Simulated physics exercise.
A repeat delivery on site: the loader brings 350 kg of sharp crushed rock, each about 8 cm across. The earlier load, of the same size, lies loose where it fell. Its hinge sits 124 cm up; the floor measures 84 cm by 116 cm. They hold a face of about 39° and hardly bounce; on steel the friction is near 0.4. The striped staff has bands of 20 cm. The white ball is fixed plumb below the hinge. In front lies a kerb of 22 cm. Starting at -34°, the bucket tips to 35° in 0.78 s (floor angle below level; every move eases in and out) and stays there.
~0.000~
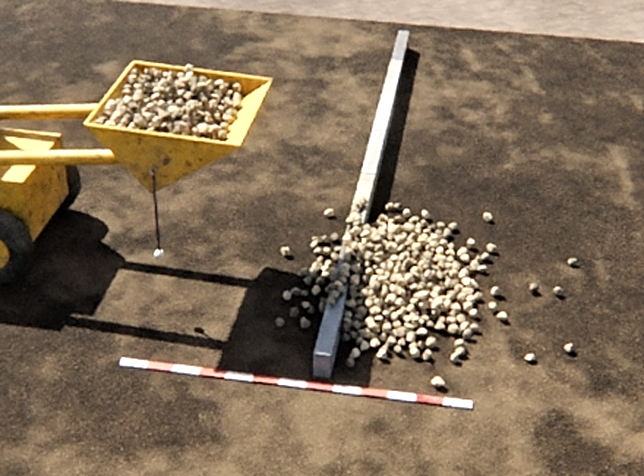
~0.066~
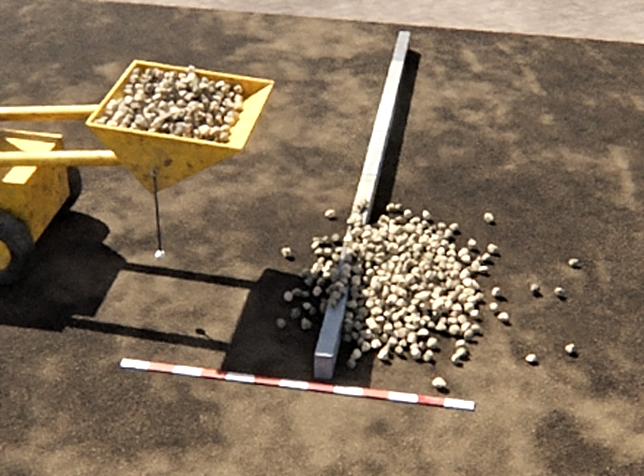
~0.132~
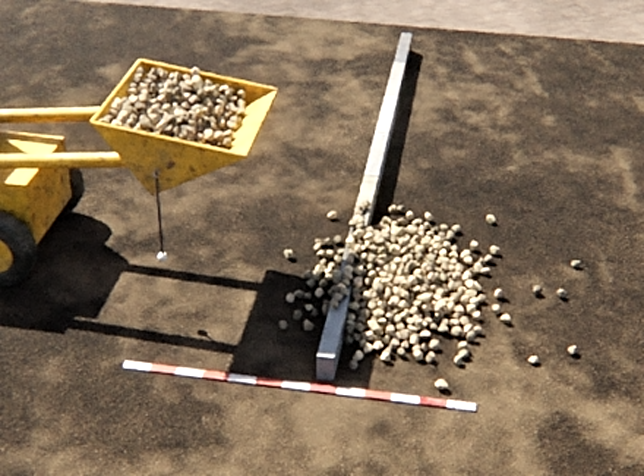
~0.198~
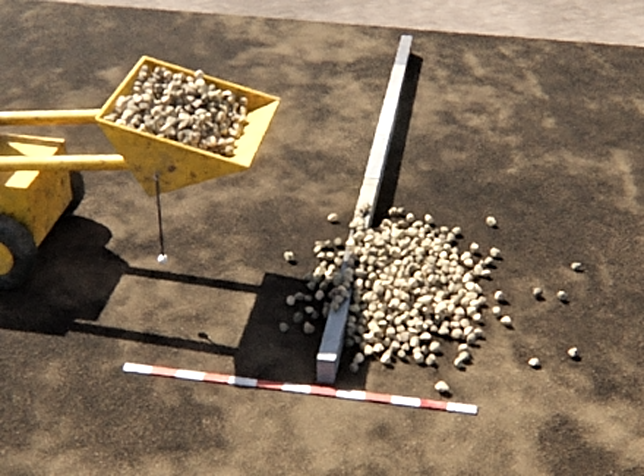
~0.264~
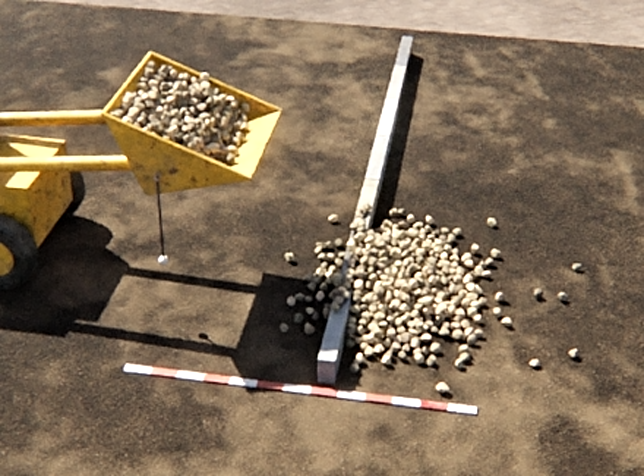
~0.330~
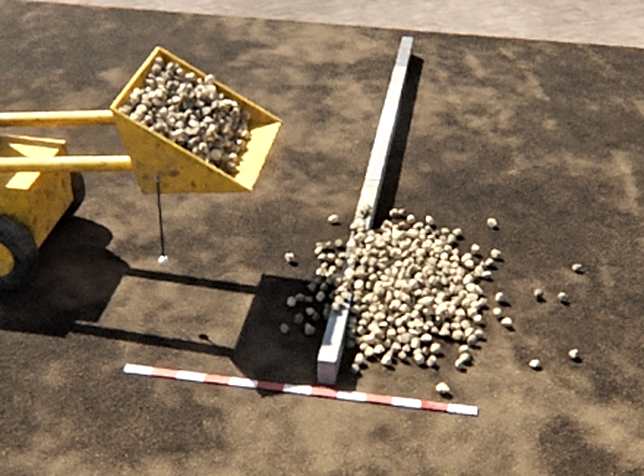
Yellow loader bucket heaped with pale stones gradually tilting down toward the right, beside a kerb partly covered by scattered stones.
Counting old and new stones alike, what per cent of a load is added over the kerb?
Some 0 per cent is added.
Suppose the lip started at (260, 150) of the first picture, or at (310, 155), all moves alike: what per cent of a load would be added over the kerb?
About 0 and 30 per cent.
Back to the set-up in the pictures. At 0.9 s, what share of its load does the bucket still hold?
About 90 per cent.
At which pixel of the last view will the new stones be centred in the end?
Their middle is at about (292, 271).
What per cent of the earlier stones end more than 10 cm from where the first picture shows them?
About 0 per cent.
After 0.6 s the floor is at 24°; in per cent of one load, 100 in the bucket, 10 on this side of the kerb, 90 over the kerb; the foremost stones are at (537, 313).
After 0.9 s the floor is at 35°; in per cent of one load, 89 in the bucket, 21 on this side of the kerb, 90 over the kerb; the foremost stones are at (537, 313).
After 1.2 s the floor is at 35°; in per cent of one load, 38 in the bucket, 72 on this side of the kerb, 90 over the kerb; the foremost stones are at (537, 313).
After 3.8 s the floor is at 35°; in per cent of one load, 0 in the bucket, 110 on this side of the kerb, 90 over the kerb; the foremost stones are at (537, 313). Net gain over the kerb, 0.
